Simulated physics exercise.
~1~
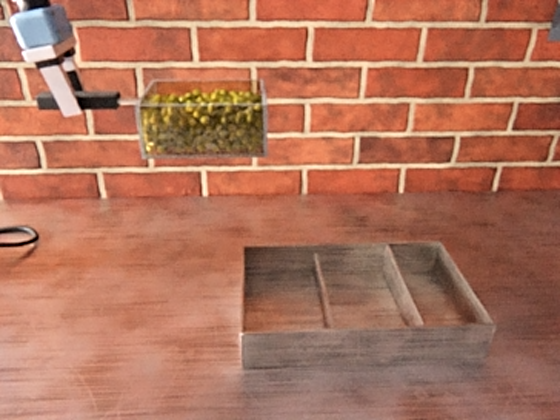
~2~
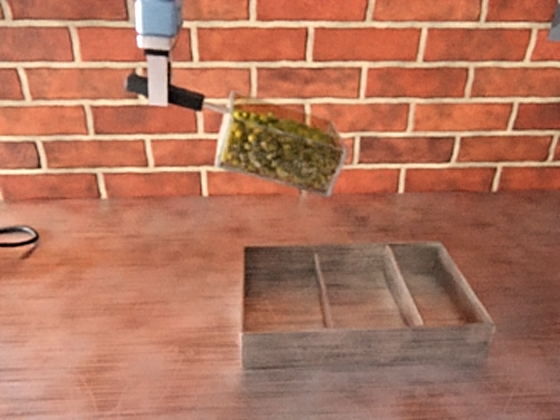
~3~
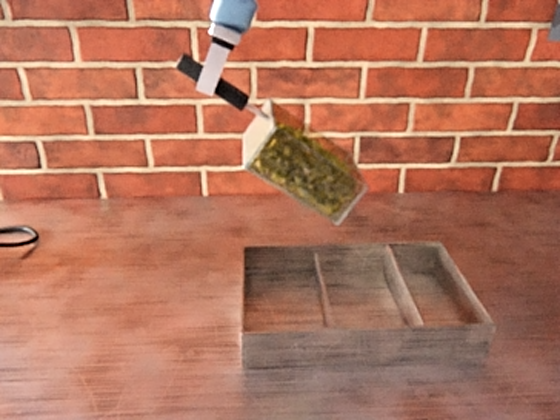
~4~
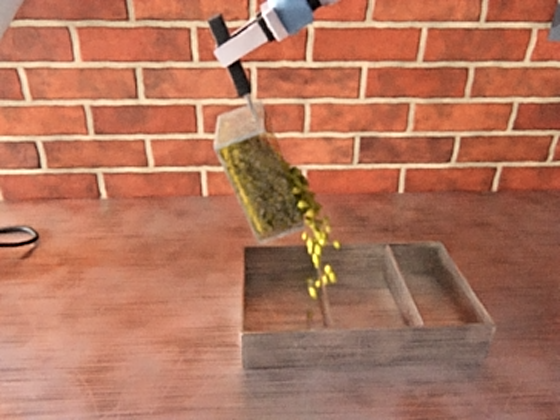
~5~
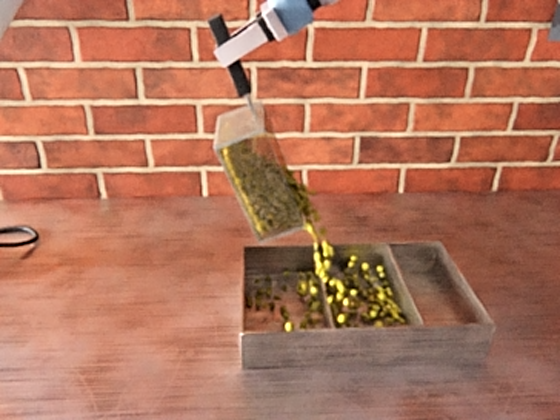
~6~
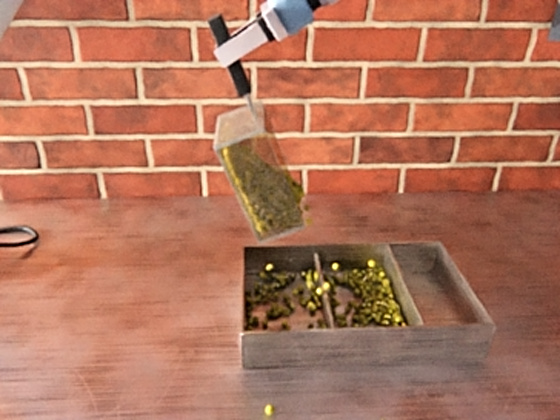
At first, a robot gripper holds a clear box of yellow-green beads before a brick wall, above and to the left of a gray tray split into three parts. The arm carries the box right, tipping it forward as it nears the tray. It then tilts the box steeply, and beads begin to spill over its lower edge. They stream down into the left and middle parts, scattering across both. Finally the flow stops with the box still tilted and holding many beads, the right part looks empty, and a stray bead lies on the table in front.
